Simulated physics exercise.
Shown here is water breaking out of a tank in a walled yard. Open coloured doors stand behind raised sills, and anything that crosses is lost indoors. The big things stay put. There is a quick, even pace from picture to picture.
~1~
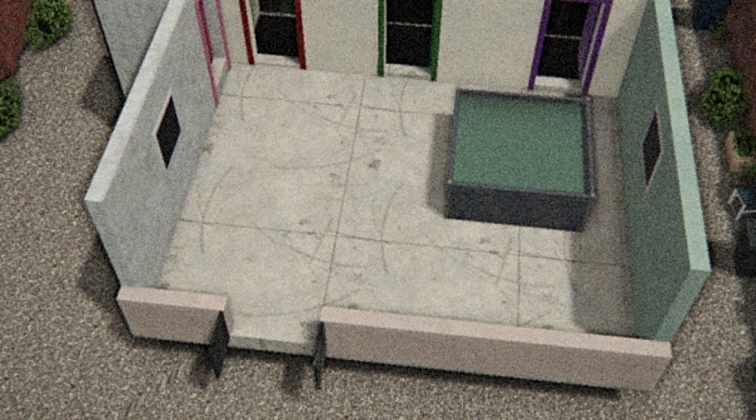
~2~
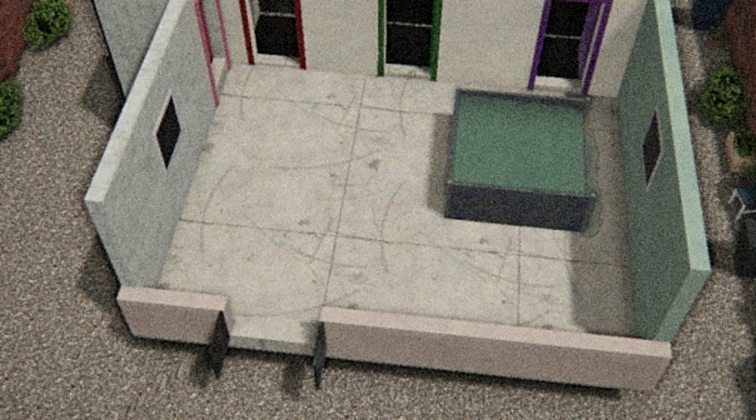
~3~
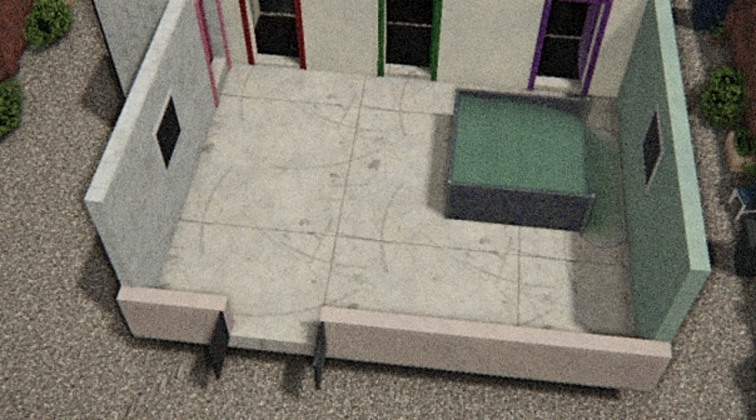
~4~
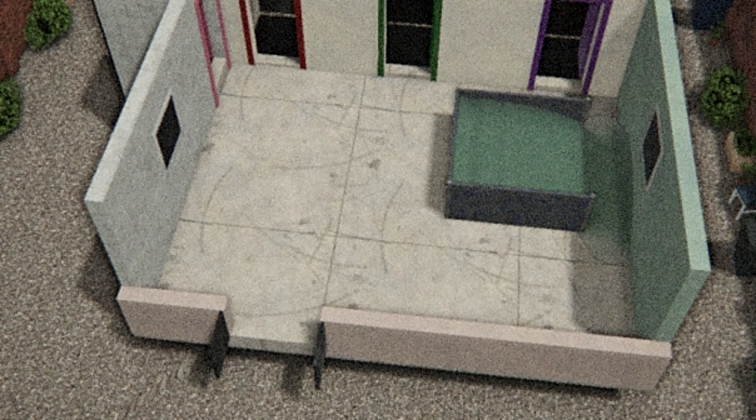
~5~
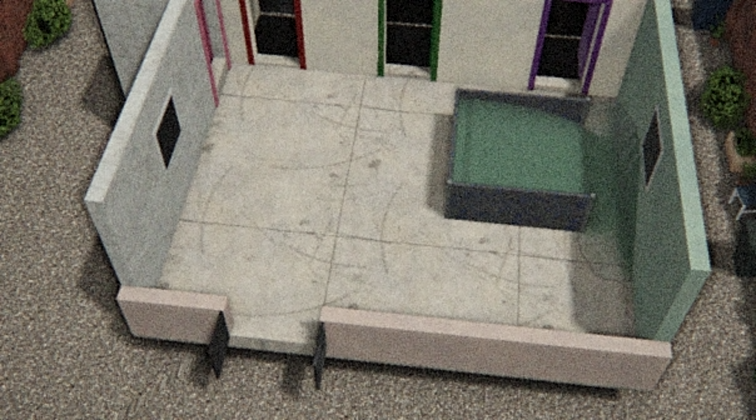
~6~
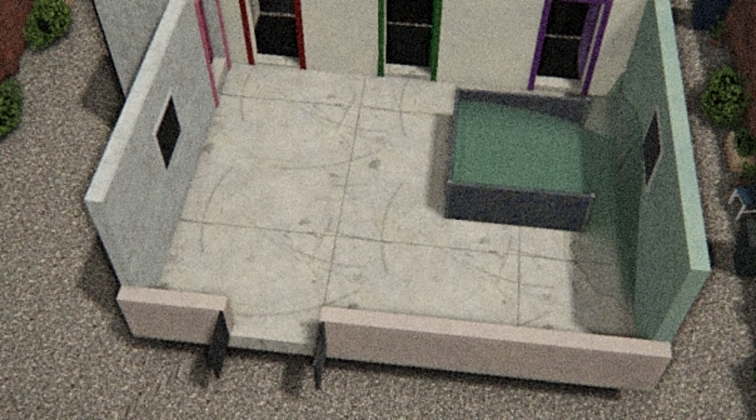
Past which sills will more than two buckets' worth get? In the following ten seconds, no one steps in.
The pink door respects the limit for sure, the purple door breaks the limit for sure, the red door breaks the limit for sure, the green door respects the limit for sure.
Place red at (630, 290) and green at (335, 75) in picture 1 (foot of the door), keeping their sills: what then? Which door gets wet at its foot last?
I reckon it is the door marked pink.
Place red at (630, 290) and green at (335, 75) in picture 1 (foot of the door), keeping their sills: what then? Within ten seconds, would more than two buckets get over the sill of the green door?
The green one falls short.
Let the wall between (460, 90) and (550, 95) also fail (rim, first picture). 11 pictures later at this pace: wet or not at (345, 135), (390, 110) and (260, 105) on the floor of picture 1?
Going in your order, I'd say drenched, then drenched, then drenched.
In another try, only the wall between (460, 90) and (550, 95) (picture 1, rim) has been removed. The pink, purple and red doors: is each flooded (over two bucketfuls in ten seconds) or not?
My guess is the pink one is safe, the purple one breaks the limit, and the red one breaks the limit.
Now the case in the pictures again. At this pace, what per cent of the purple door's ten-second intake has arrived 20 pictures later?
Some 80 per cent.
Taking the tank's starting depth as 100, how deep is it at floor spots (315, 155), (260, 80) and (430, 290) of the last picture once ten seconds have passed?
I'd put them at close to 8 per cent, then 14 per cent, then 4 per cent.
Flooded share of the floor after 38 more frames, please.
Estimate: Near 95 %.
A moment on, water covers 20 % of the floor; the pink door not reached, the purple door under two buckets in, the red door not reached, the green door not reached.
Next, water covers 30 % of the floor; the pink door not reached, the purple door over two buckets in, the red door not reached, the green door wet at the sill, nothing in.
Then, water covers 70 % of the floor; the pink door not reached, the purple door far over two buckets in, the red door wet at the sill, nothing in, the green door wet at the sill, nothing in.
Later, water covers 95 % of the floor; the pink door wet at the sill, nothing in, the purple door far over two buckets in, the red door under two buckets in, the green door wet at the sill, nothing in.
In the end, water covers 100 % of the floor; the pink door wet at the sill, nothing in, the purple door far over two buckets in, the red door over two buckets in, the green door wet at the sill, nothing in.
